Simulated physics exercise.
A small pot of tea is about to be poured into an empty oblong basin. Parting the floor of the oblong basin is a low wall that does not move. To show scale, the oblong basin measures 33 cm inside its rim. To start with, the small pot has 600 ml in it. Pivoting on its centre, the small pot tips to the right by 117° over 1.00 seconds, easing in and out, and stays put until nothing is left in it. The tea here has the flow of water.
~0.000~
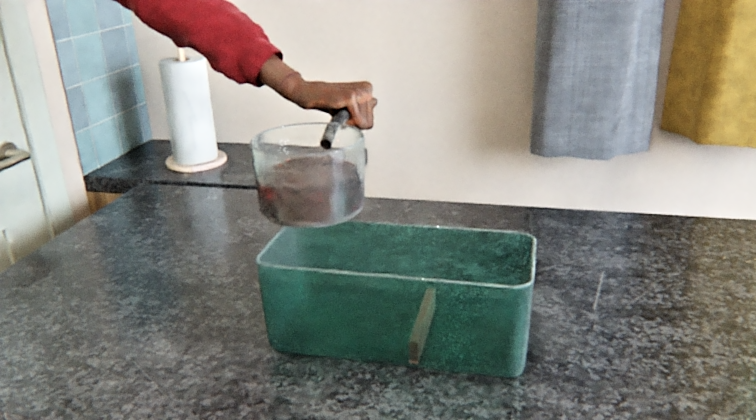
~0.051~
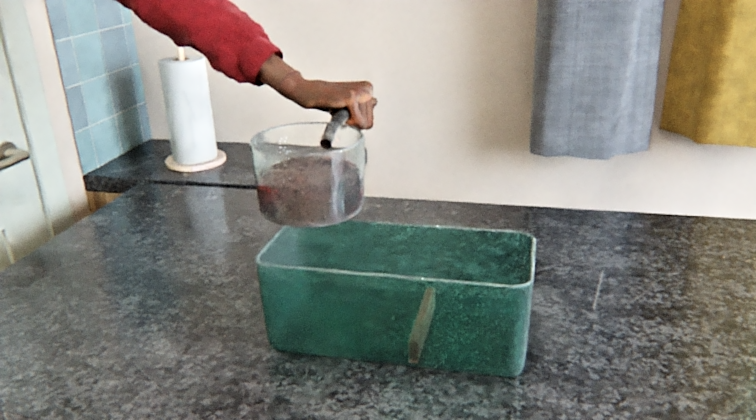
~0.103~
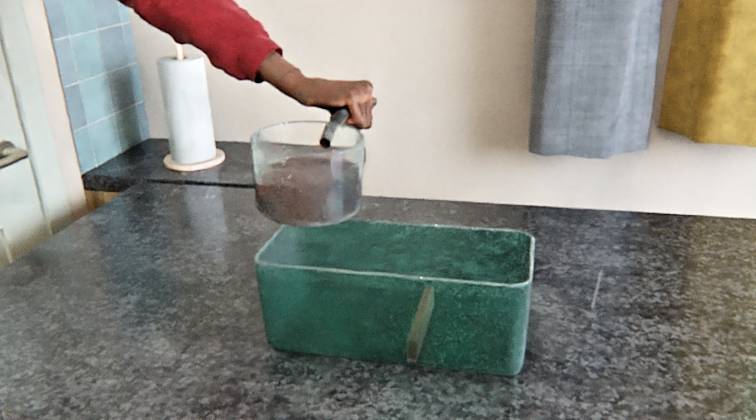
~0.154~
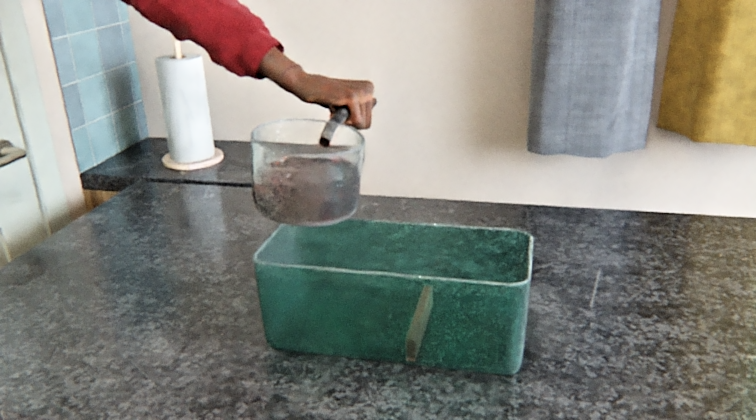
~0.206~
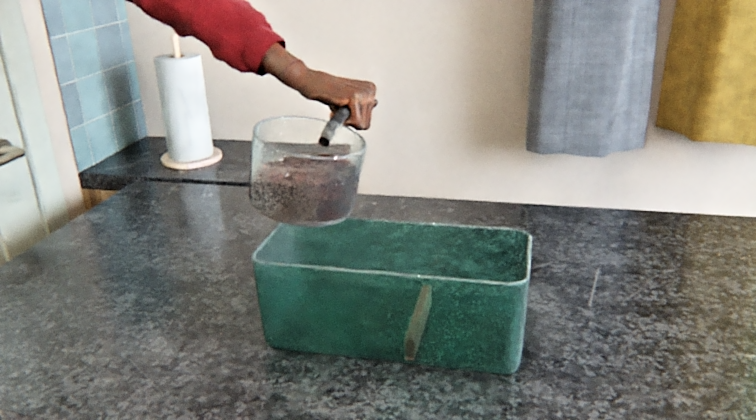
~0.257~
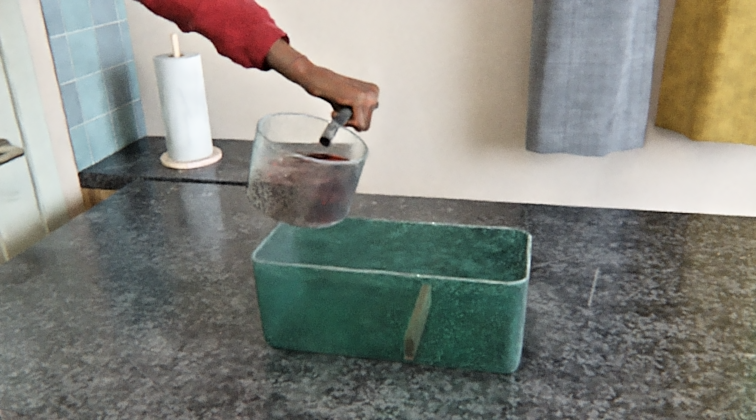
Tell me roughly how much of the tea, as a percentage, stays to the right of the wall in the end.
Around 15 per cent stays on the right.
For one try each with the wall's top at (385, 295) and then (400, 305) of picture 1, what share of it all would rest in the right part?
One try each: Around 65 percent and then around 50 percent.
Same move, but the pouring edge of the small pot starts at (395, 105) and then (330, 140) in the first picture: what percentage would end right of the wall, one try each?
I'd say 70 percent on the first go, 15 percent on the next.
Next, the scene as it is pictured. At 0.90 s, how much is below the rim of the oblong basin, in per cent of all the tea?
About 84 %.
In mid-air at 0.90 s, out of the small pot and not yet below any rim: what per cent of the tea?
Near 5 percent.
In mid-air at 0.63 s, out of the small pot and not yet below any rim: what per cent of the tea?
Around 24 percent.
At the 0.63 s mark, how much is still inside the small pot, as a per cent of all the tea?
Near 66 in a hundred.
By 0.63 s the tilt is 82° and 67 per cent is still to pour, 9 is left of the wall and 0 right of it.
By 0.90 s the tilt is 114° and 11 per cent is still to pour, 75 is left of the wall and 9 right of it.
By 1.19 s the tilt is 117° and 0 per cent is still to pour, 84 is left of the wall and 15 right of it.
By 1.50 s the tilt is 117° and 0 per cent is still to pour, 84 is left of the wall and 15 right of it.
At rest 84 per cent lies left of the wall, 15 right of it and 1 outside.
